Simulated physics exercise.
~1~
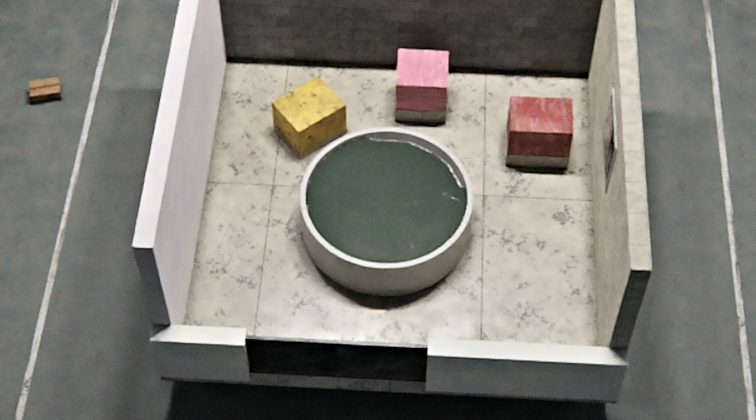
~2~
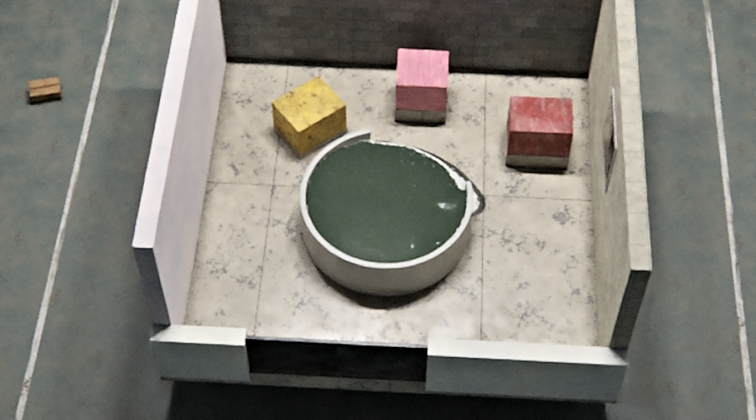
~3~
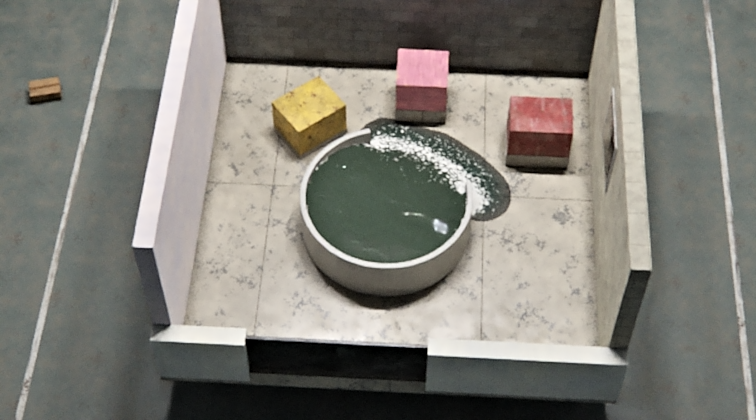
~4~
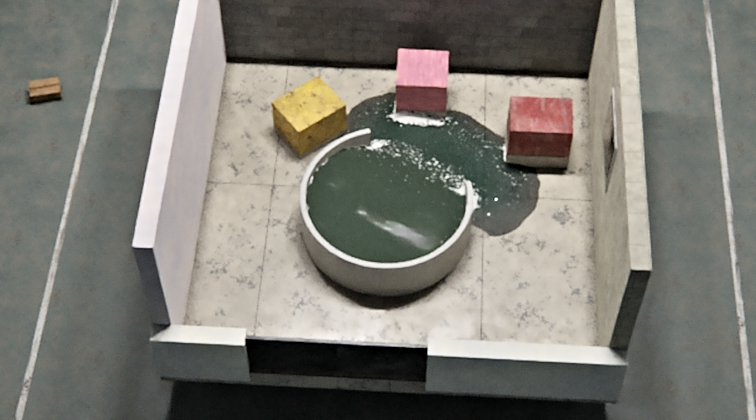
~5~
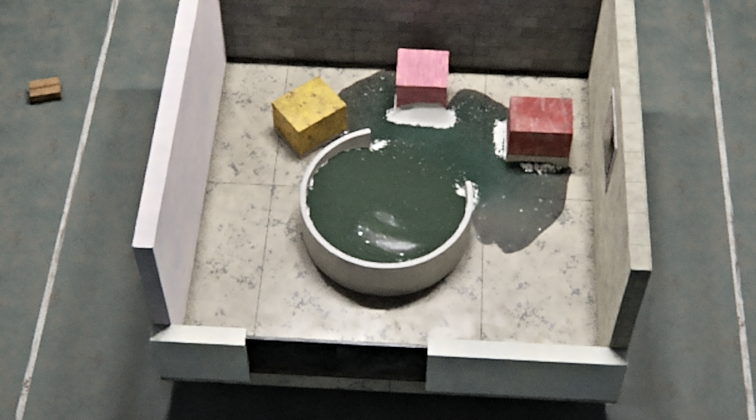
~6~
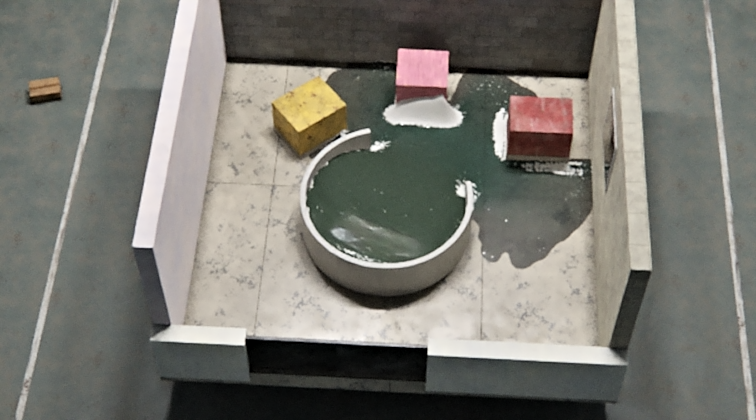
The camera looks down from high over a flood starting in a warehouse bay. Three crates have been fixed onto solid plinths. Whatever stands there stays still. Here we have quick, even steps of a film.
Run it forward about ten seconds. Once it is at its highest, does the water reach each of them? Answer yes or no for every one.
Yellow crate: Yes, it gets wet; pink crate: Yes, it gets wet; red crate: Yes, it gets wet.
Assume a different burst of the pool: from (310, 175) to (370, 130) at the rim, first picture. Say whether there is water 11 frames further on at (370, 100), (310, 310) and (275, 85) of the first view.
In sequence: Inundated, untouched, inundated.
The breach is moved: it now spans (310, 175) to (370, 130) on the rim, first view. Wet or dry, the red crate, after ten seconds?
In that case the red crate is never flooded.
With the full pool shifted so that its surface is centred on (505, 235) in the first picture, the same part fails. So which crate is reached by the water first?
The red-painted one comes first.
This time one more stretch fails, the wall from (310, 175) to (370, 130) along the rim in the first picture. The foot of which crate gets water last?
Answer: The red one.
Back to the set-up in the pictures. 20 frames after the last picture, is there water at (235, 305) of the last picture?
Lab note: Spot reads unsubmerged.
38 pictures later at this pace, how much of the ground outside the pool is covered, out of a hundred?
About 100 per cent.
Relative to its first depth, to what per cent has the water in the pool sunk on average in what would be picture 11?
I make it 58 per cent.
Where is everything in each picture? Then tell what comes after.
In the first frame, still water in the pool at (386, 199).
In the second frame, the front is at (477, 209), out from the gap on the pool's far side.
In the third frame, the front is at (502, 204), out from the gap on the pool's far side.
In the fourth frame, water pours out on the pool's far side and has run to (528, 208).
In the fifth frame, water pours out on the pool's far side and has run to (565, 169).
In the sixth frame, the front is at (590, 164), out from the gap on the pool's far side.
A moment on, water covers 35 % of the floor; the yellow crate water round its plinth, the pink crate water round its plinth, the red crate water round its plinth.
Next, water covers 45 % of the floor; the yellow crate water round its plinth, the pink crate water round its plinth, the red crate water round its plinth.
Then, water covers 70 % of the floor; the yellow crate water round its plinth, the pink crate water round its plinth, the red crate water round its plinth.
Later, water covers 100 % of the floor; the yellow crate water round its plinth, the pink crate water round its plinth, the red crate water round its plinth.
In the end, water covers 100 % of the floor; the yellow crate was topped, the pink crate was topped, the red crate was topped.
